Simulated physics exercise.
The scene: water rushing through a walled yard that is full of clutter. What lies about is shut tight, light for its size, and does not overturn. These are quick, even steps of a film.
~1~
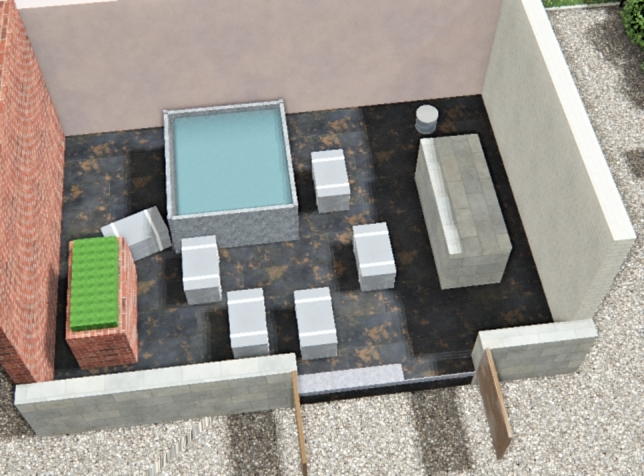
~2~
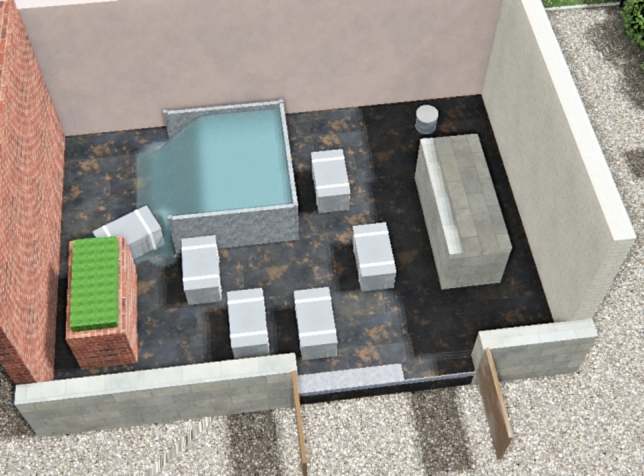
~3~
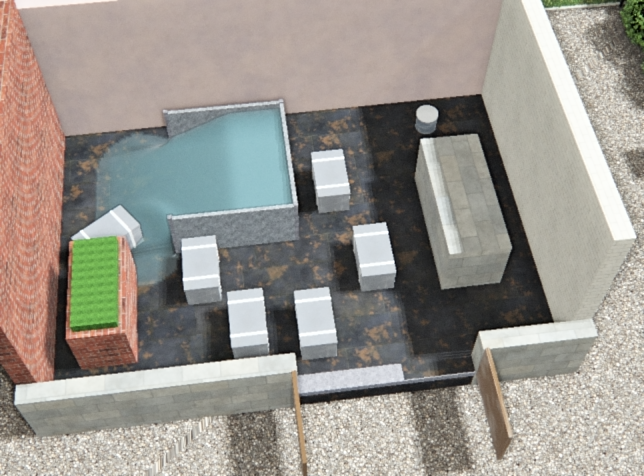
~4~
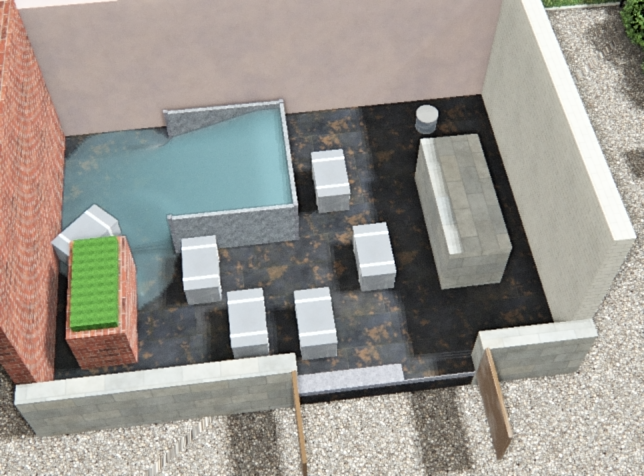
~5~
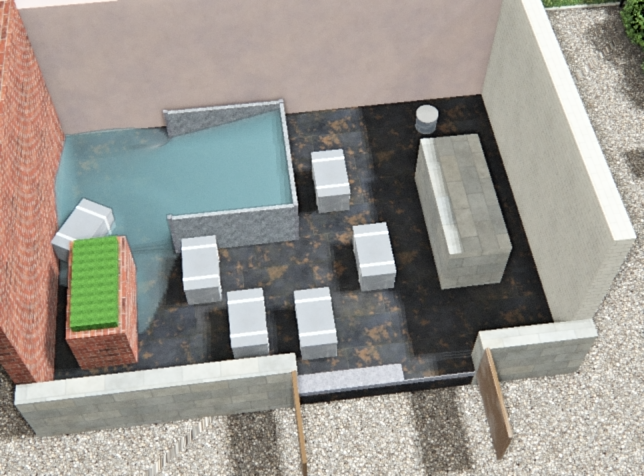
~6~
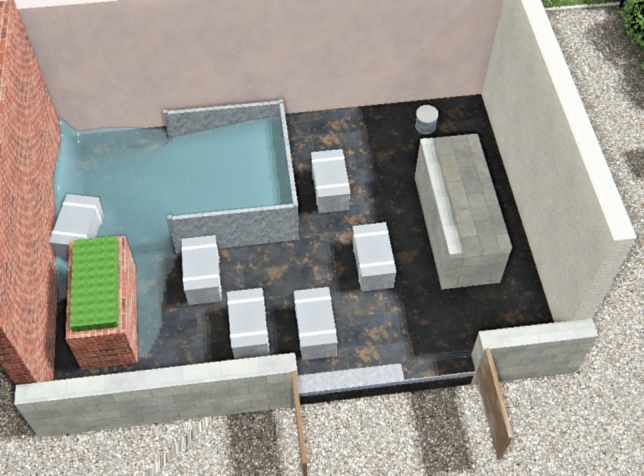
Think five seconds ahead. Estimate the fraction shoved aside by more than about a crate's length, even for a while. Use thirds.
That comes to two thirds or above.
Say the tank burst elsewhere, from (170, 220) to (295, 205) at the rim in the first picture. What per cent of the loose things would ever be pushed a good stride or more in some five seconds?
Some 60 per cent.
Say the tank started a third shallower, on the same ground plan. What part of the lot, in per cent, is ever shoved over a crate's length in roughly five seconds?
Roughly 70 per cent.
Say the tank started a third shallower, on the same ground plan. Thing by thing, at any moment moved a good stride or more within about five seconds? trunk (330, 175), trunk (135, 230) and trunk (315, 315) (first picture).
One after the other: Never so far, that far or more, yes.
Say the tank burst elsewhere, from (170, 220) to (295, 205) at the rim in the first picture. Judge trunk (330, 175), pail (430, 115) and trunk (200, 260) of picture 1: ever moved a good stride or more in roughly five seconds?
One after the other: No, never so far, yes.
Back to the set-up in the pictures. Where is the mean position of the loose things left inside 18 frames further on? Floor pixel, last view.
Close to (321, 246).
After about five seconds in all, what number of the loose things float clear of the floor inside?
That makes 3.
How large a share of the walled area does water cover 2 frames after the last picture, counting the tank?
Roughly 30 per cent.
A moment on, 1 of 7 are well off their spots; 1 afloat.
Next, 1 of 7 are well off their spots; 1 afloat.
Later, 5 of 7 are well off their spots; 3 afloat.
In the end, 5 of 7 are well off their spots, and 5 have been at some point; 3 afloat.
